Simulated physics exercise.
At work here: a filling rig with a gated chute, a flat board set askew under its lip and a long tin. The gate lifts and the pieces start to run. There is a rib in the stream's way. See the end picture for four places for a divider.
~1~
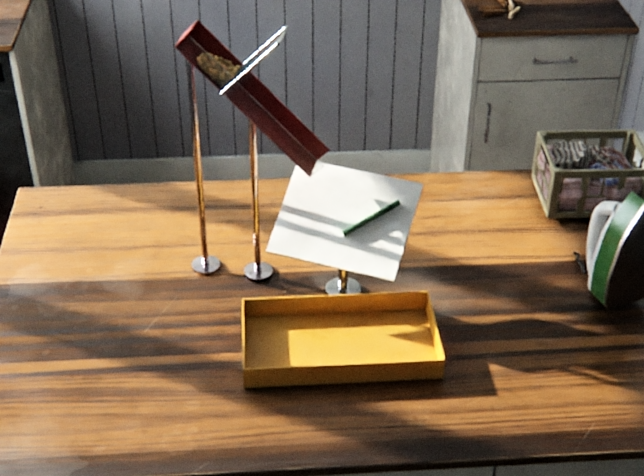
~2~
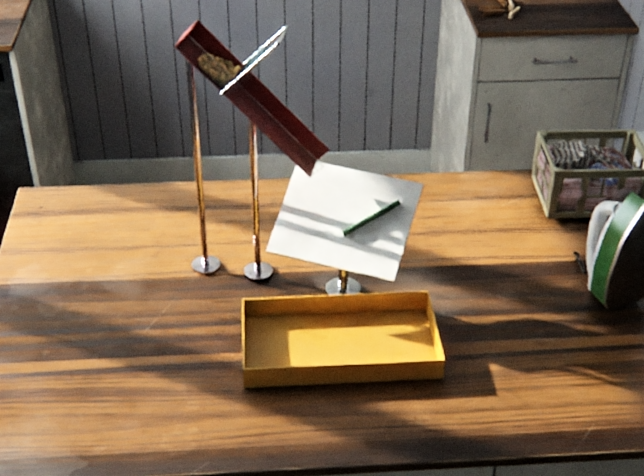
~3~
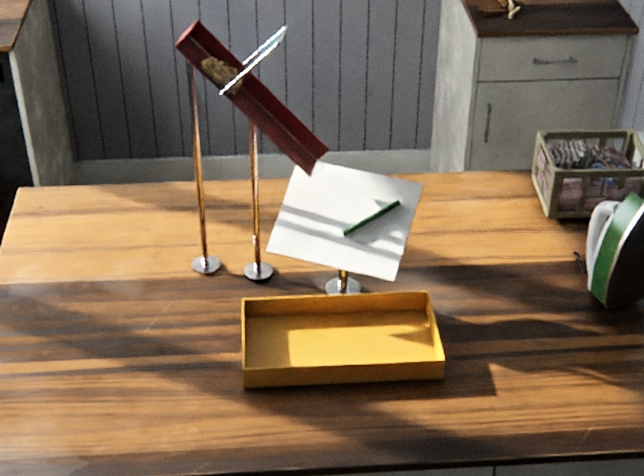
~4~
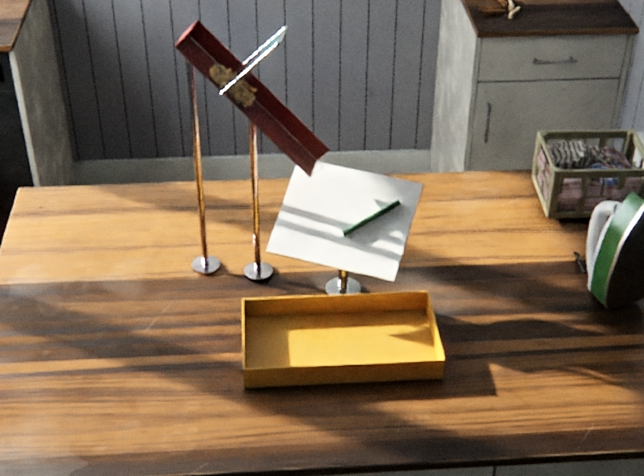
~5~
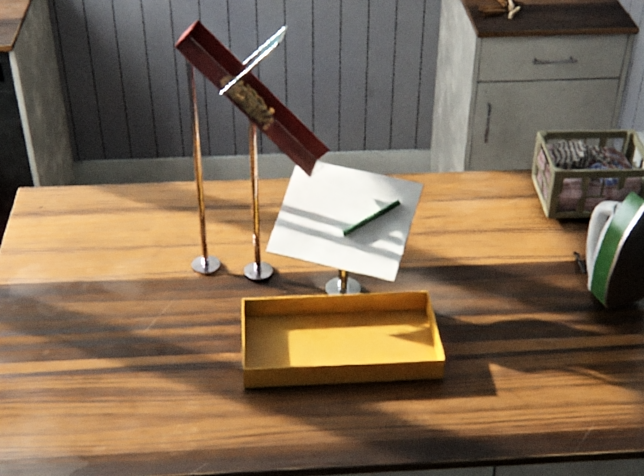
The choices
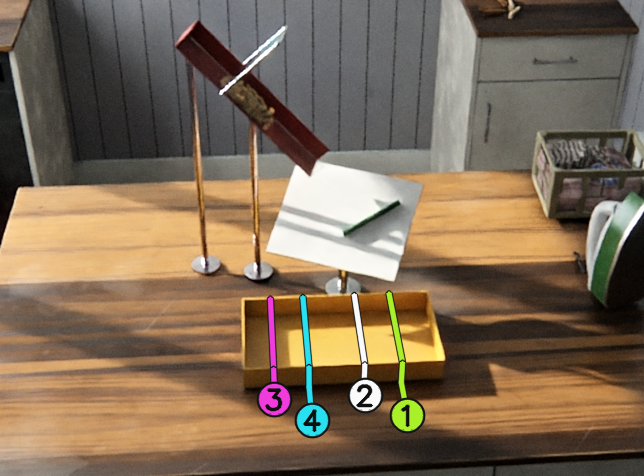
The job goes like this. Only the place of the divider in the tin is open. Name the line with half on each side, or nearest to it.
Best: 4.
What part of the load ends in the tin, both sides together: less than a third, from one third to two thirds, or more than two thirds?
It is more than two thirds.
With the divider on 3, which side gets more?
More lands on the right.
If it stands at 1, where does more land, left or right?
More lands on the left.
On the marked copy, line 1 crosses the front rim at (402, 361); line 2 crosses the front rim at (364, 363); line 3 crosses the front rim at (273, 367); line 4 crosses the front rim at (308, 366).
If 1 is chosen, of what is caught, all but a few on the left of the divider, only a few on the right.
If 2 is chosen, of what is caught, all but a few on the left of the divider, a small share on the right.
If 3 is chosen, of what is caught, none at all on the left of the divider, the whole lot on the right.
If 4 is chosen, of what is caught, close to a quarter on the left of the divider, close to two thirds on the right.
